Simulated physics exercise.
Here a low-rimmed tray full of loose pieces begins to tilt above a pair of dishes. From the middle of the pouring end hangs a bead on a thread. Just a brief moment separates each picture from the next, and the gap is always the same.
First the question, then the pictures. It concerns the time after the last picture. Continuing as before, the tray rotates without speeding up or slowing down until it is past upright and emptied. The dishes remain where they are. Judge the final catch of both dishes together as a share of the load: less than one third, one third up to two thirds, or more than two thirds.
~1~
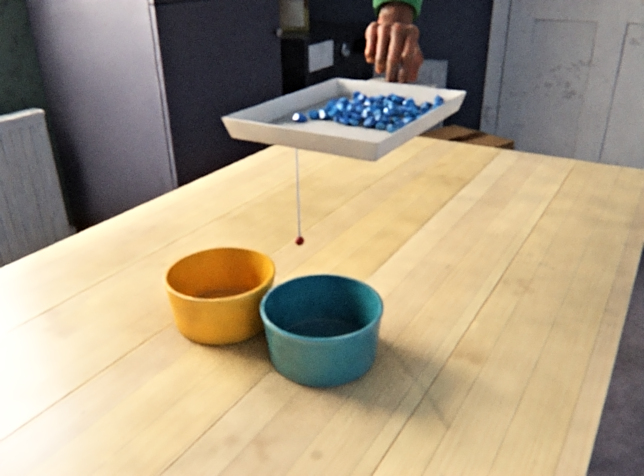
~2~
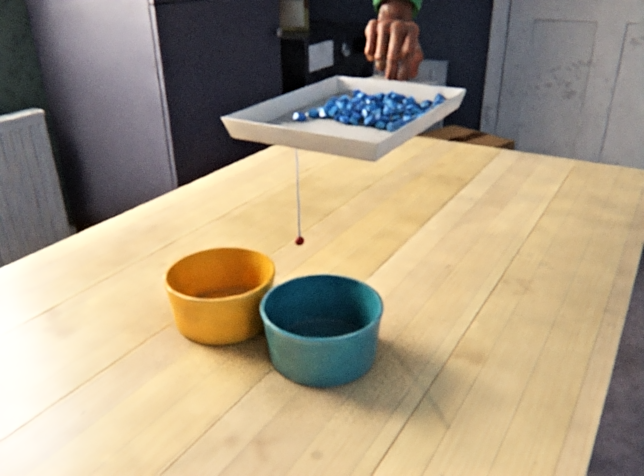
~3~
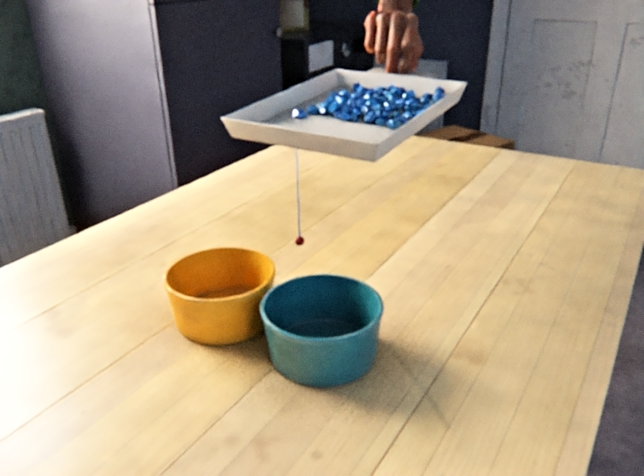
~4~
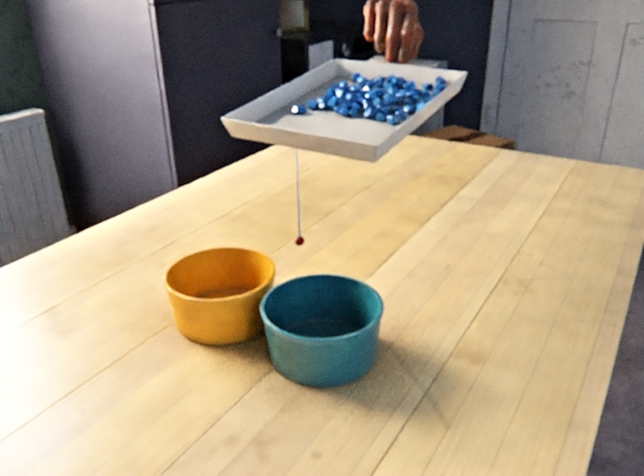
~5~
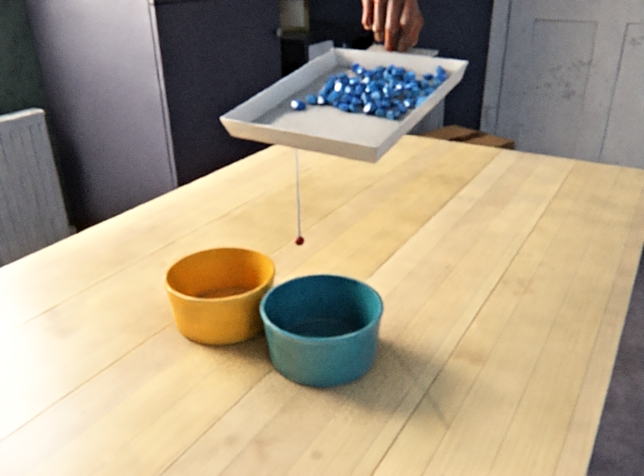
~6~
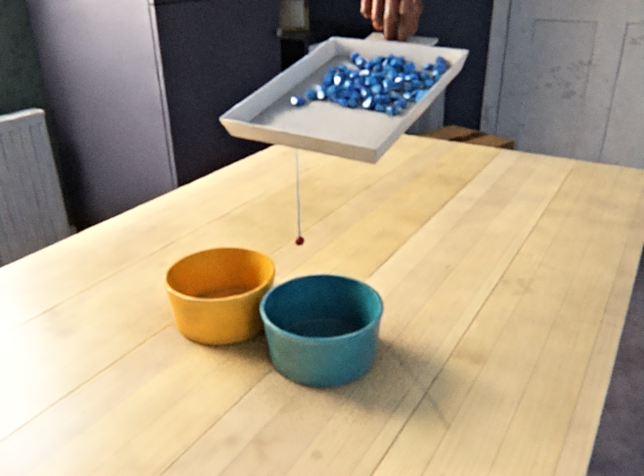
Most likely the dishes are going to collect a large share, above two thirds of the load.
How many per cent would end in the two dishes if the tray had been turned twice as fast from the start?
Near 80 in a hundred.
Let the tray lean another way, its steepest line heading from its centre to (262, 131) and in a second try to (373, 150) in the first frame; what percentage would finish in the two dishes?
First heading roughly 10 %, second roughly 10 %.
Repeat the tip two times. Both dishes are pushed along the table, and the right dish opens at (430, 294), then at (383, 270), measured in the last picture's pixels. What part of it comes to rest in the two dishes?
It works out to 40 percent and then 20 percent.
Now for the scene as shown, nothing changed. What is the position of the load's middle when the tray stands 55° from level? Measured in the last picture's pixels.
The middle of the pieces shows up near (324, 137).
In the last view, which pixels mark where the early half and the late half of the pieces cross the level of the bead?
(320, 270), then (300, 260).
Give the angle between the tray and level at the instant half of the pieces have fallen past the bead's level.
Roughly 100°.
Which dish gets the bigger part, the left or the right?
Recorded: The right-side one.
Just after the last frame, tray tipped steeply; almost all on the tray; just a few in the air.
A moment on, tray tipped right over; the larger part on the tray; about a tenth in the right dish; just a few in the left dish; just a few outside both; just a few in the air.
Further on, tray tipped past a quarter turn; roughly two thirds in the right dish; roughly a quarter in the left dish; about a tenth outside both.
When it is over, tray tipped past a quarter turn; roughly two thirds in the right dish; roughly a quarter in the left dish; about a tenth outside both.
